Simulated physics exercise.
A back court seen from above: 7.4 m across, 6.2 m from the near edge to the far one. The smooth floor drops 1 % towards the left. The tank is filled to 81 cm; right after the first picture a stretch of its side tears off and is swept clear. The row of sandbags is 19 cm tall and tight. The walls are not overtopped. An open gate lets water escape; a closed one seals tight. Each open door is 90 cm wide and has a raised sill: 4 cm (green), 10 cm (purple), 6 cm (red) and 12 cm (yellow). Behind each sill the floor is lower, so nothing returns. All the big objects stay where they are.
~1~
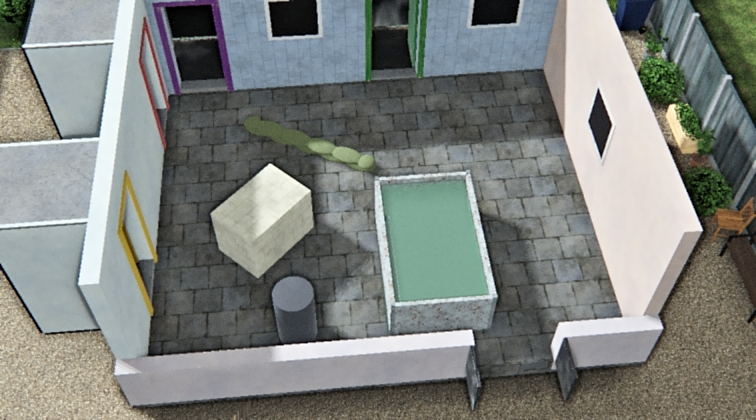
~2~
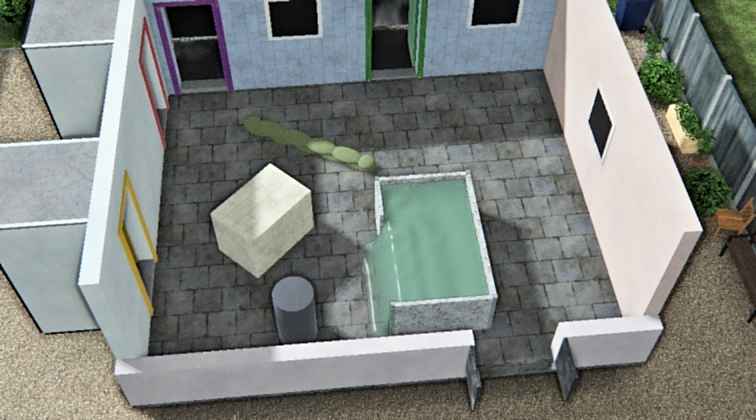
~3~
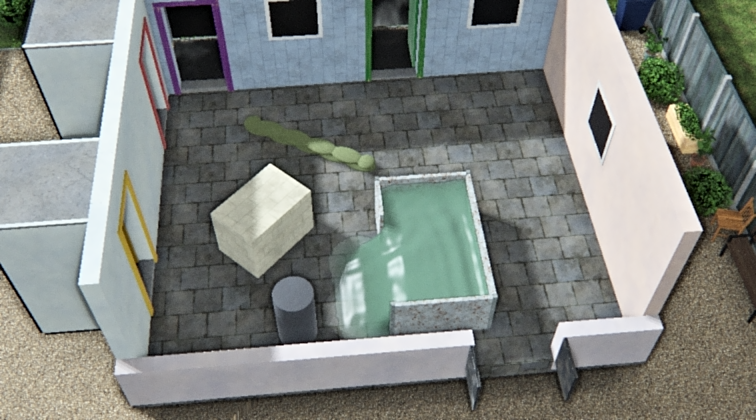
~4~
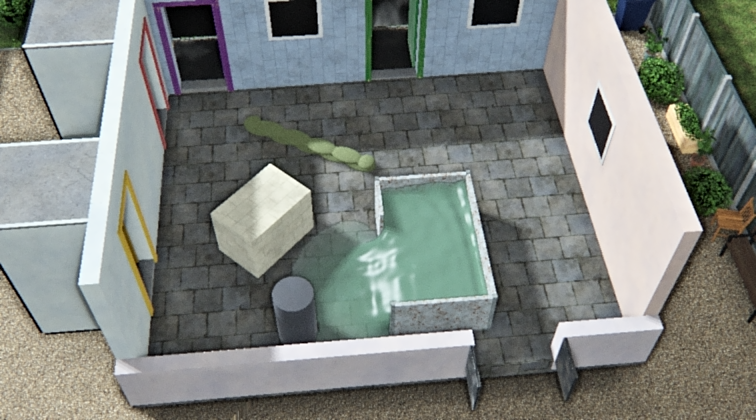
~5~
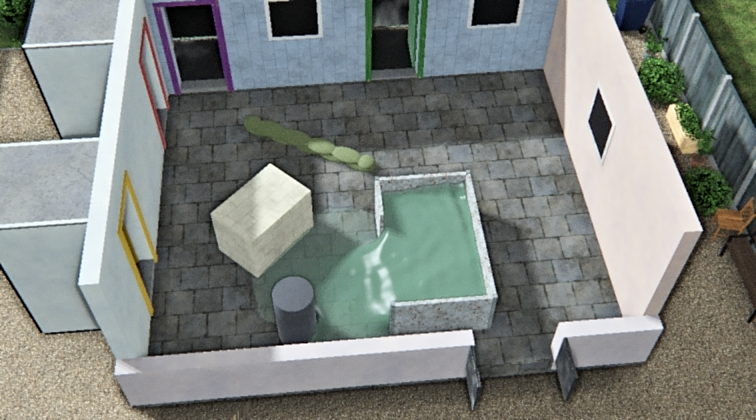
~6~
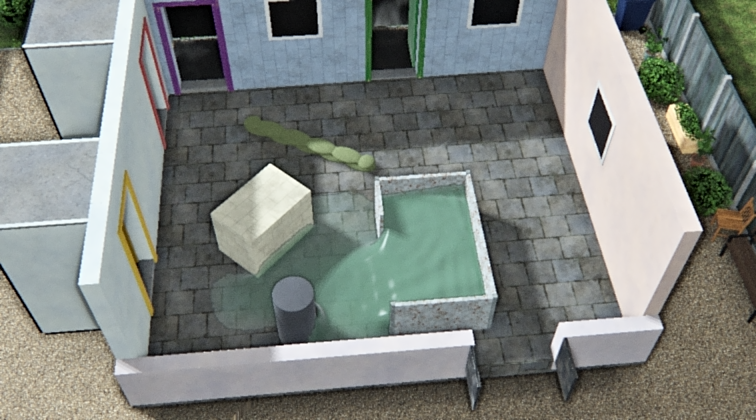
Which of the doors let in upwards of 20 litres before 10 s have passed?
Door by door: At the green door it keeps below the limit; at the purple door it goes over the limit; at the red door it goes over the limit; at the yellow door it passes the limit.
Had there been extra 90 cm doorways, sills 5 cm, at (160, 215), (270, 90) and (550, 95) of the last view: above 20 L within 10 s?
In that order: Above, below, under.
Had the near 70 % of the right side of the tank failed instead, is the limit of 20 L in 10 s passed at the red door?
Against that limit: Red above.
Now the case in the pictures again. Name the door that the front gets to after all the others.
It is the green one.
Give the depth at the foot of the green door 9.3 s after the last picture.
Some 3.5 cm.
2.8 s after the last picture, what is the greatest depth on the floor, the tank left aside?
About 28 cm.
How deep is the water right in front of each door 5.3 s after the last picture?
In cm: Green 3, purple 19, red 8, yellow 14.
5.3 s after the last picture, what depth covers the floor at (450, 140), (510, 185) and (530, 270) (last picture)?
About 2, 1 and 1 cm.
Then, 0.7 s after the last picture water covers 25 % of the floor and is deepest (50 cm) near (266, 272); green door not reached, purple door not reached, red door not reached, yellow door 20 cm at the sill, 30 L in.
Then, 1.5 s after the last picture water covers 30 % of the floor and is deepest (48 cm) near (147, 382); green door not reached, purple door not reached, red door not reached, yellow door 27 cm at the sill, 118 L in.
Then, 2.8 s after the last picture water covers 50 % of the floor and is deepest (28 cm) near (289, 298); green door not reached, purple door not reached, red door 4 cm at the sill, 0 L in, yellow door 23 cm at the sill, 190 L in.
Then, 5.3 s after the last picture water covers 70 % of the floor and is deepest (19 cm) near (168, 108); green door 3 cm at the sill, 0 L in, purple door 19 cm at the sill, 58 L in, red door 8 cm at the sill, 1 L in, yellow door 14 cm at the sill, 272 L in.
Then, 9.3 s after the last picture water covers 90 % of the floor and is deepest (13 cm) near (164, 157); green door 3 cm at the sill, 2 L in, purple door 11 cm at the sill, 99 L in, red door 11 cm at the sill, 79 L in, yellow door 10 cm at the sill, 276 L in.
